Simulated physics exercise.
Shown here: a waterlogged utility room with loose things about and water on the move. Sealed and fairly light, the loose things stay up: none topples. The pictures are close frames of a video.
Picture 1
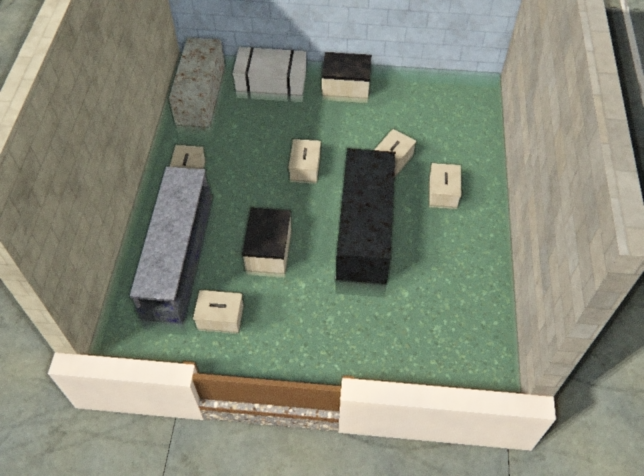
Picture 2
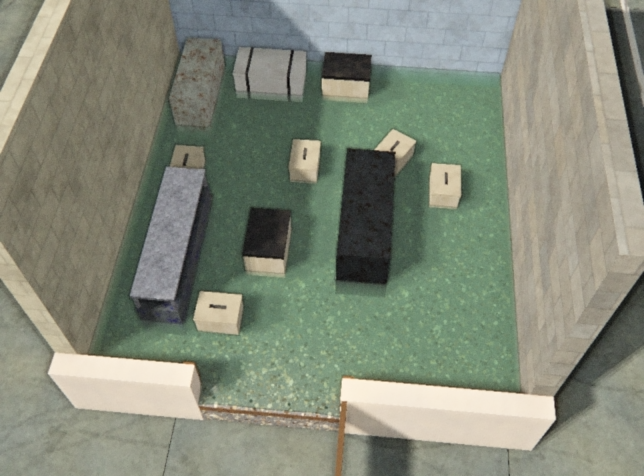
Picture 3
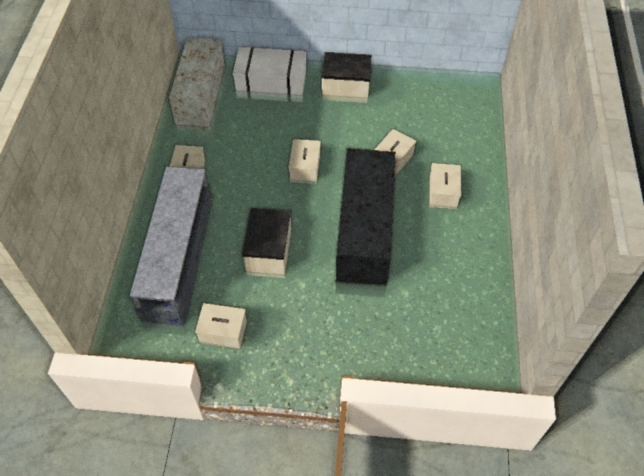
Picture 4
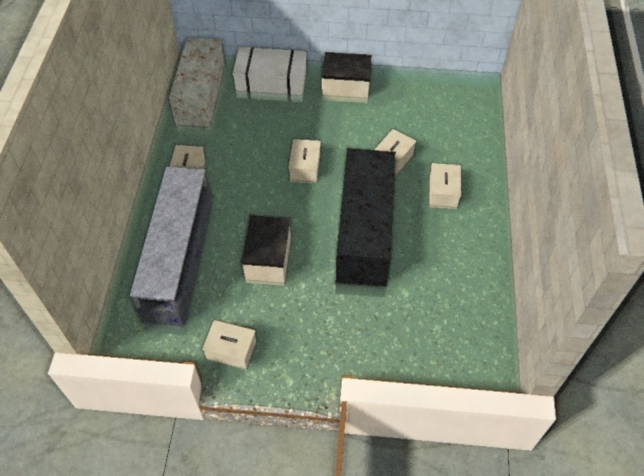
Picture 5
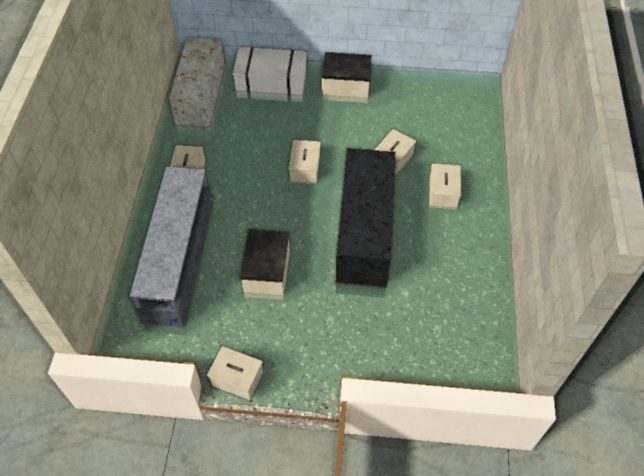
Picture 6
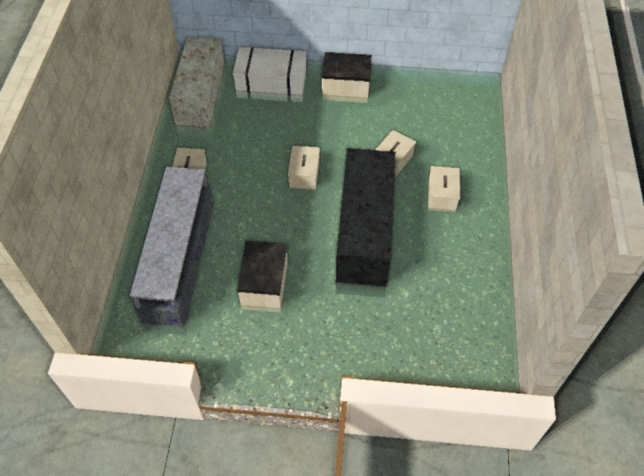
A flooded utility room with pale block walls and green water underfoot is seen from high above its front opening, the camera still. Long grey and black blocks stand left and right of a dark-topped chest, with small cream boxes scattered around and more containers along the back. The brown gate swings outward, then the front-left cream box drifts forward, turning, and leaves view as the chest slides slightly forward.
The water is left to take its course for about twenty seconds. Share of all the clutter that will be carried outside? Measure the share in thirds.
In thirds: One to two.
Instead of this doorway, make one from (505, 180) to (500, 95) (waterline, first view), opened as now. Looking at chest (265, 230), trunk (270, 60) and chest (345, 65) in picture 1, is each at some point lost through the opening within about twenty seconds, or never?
Okay, one after another: Never departs, then never departs, then departs.
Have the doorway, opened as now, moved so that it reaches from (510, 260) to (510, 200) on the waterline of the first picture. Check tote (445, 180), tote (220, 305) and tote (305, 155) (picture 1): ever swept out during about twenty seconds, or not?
First flushed away, then held back, then flushed away.
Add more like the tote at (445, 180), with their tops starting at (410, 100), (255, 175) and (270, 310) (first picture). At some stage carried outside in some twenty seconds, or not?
In order: Never exits; exits; exits.
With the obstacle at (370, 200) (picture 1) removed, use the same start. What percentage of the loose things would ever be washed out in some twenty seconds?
Around 60%.
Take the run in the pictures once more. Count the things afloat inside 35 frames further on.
Exactly 3 of them.
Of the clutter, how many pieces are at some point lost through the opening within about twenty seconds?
Count: 5.
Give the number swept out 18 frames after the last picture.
That makes 3.
A moment on, 1 of 8 are out; 7 afloat.
Next, 3 of 8 are out; 5 afloat.
Later, 4 of 8 are out; 3 afloat.
In the end, 5 of 8 are out; 2 afloat.
